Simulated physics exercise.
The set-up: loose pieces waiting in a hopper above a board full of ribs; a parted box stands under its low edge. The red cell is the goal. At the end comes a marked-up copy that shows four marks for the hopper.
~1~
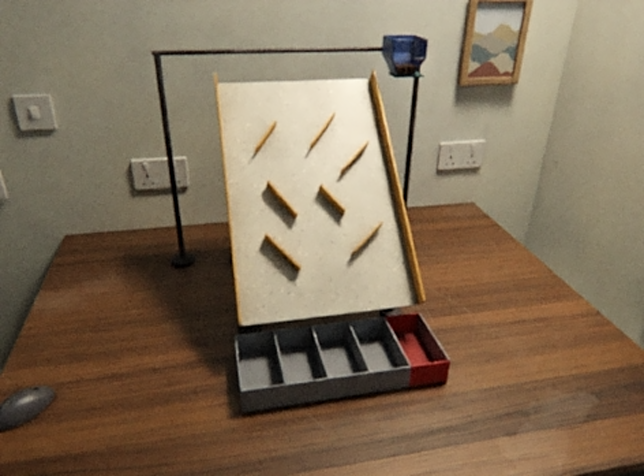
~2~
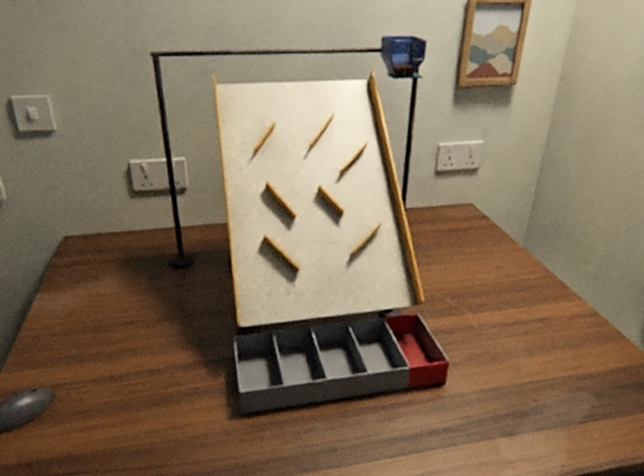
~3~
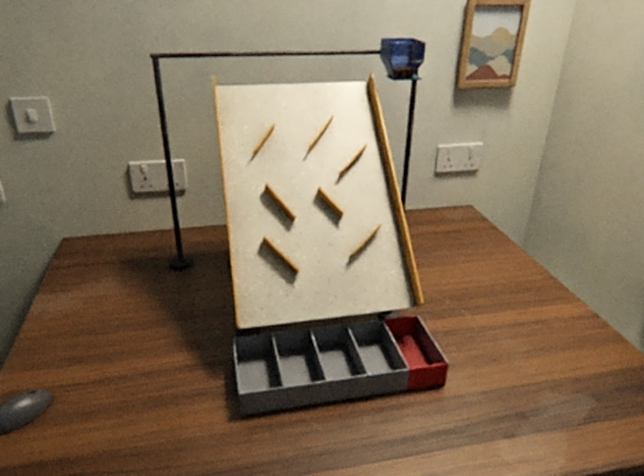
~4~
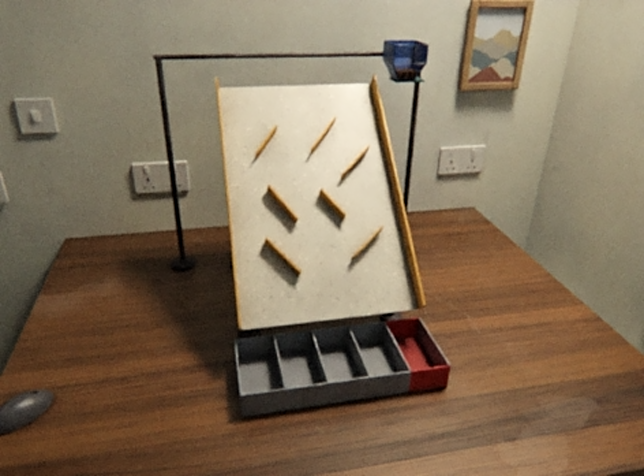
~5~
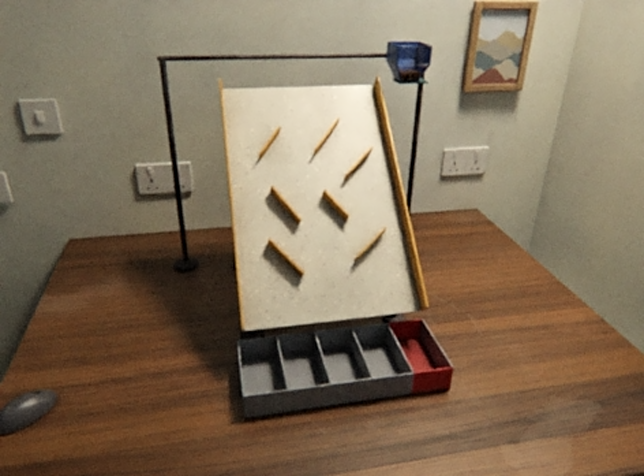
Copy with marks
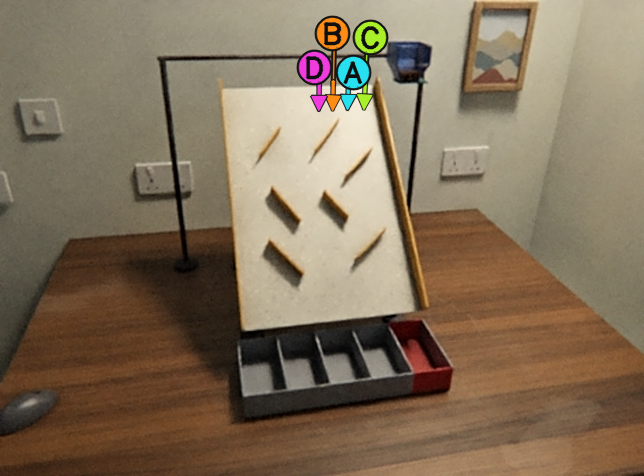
A ribbed board stands above a parted box, a blue hopper overhead, and nothing moves.
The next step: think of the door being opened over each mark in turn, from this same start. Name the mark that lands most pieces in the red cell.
Go for C.
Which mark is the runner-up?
It is A.
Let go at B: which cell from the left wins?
It is the third one.
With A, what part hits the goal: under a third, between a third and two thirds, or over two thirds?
Mark A gives under a third.
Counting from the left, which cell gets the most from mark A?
It is the third one.
On the marked copy, mark A meets the board at (347, 104); mark B meets the board at (332, 105); mark C meets the board at (364, 104); mark D meets the board at (318, 105).
With A, close to a quarter in the red cell, the bulk in other cells.
With B, a small share in the red cell, all but a few in other cells.
With C, close to half in the red cell, close to a third in other cells, a small share outside the box.
With D, only a few in the red cell, all but a few in other cells, a small share outside the box.
